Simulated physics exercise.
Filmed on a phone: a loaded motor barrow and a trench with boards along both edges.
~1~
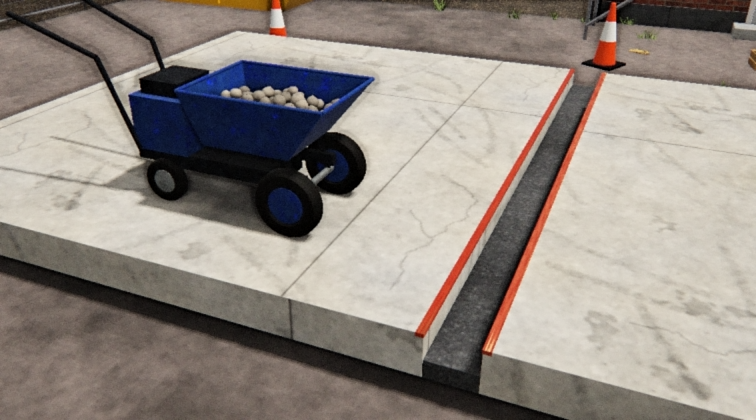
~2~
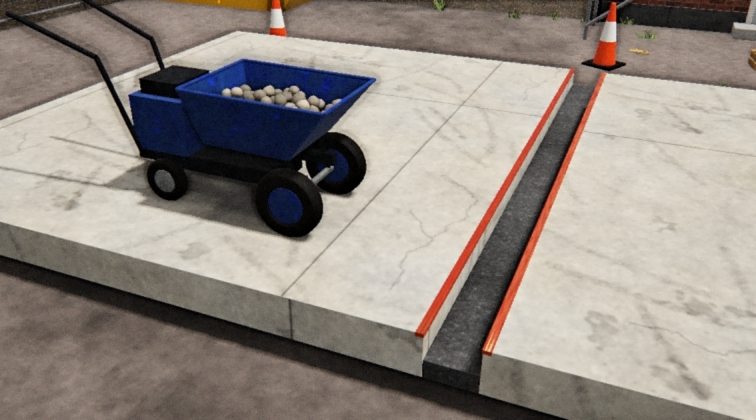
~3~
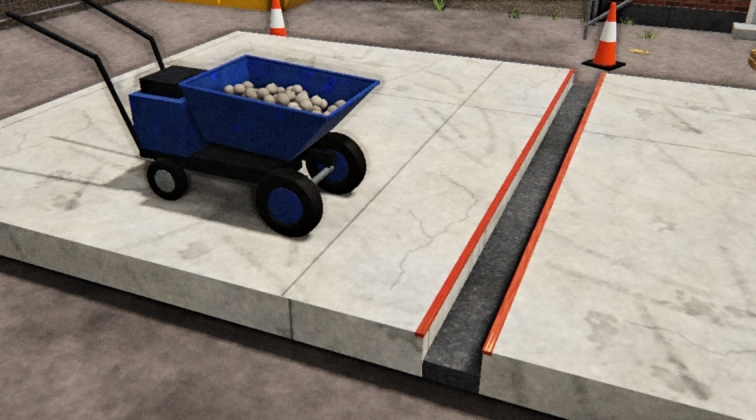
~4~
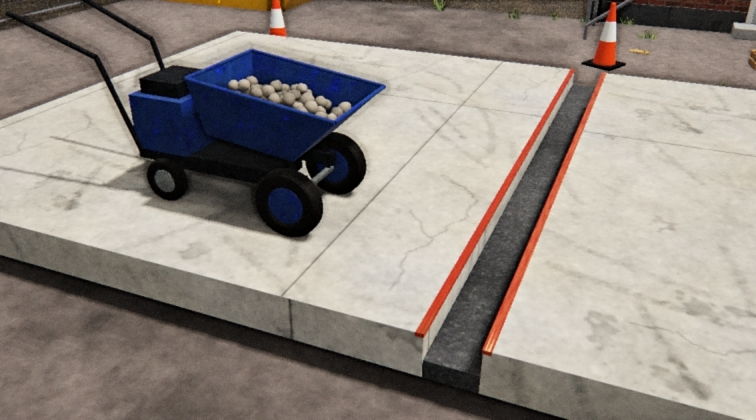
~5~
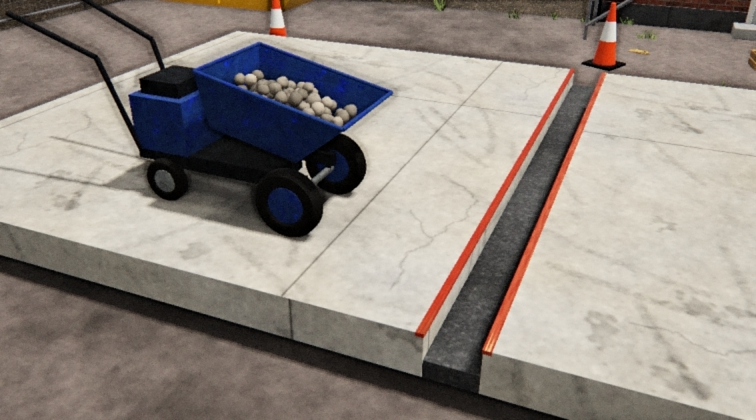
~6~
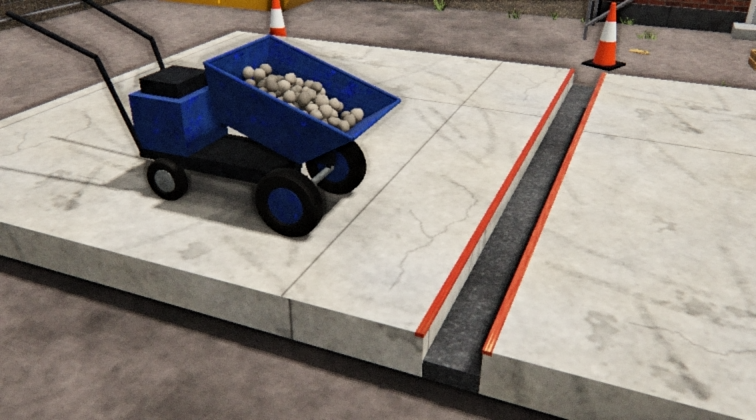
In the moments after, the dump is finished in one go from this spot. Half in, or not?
The trench takes only the smaller part.
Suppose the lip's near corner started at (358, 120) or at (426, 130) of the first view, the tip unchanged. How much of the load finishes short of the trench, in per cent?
About 20 and 0 per cent.
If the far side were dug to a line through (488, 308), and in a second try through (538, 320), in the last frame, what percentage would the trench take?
Near 20 % and 20 %.
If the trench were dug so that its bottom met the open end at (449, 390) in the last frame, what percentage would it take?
About 20 per cent.
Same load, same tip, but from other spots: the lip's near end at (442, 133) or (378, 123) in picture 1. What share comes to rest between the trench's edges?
First some 0, then 70 per cent.
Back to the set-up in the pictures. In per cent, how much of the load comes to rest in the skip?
It comes to 35 per cent or so.
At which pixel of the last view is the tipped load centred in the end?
At about (450, 236).
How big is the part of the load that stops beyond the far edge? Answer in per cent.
Some 0 per cent.
Shortly afterwards, skip tipped steeply; the whole lot in the skip.
Next, skip tipped right over; the bulk in the skip; a little short of the trench; only a few falling.
Some moments later, skip tipped right over; near a third in the skip; near half short of the trench; near a quarter in or heaped over the trench.
In the end, skip tipped right over; near a third in the skip; near half short of the trench; near a quarter in or heaped over the trench; none at all beyond it.
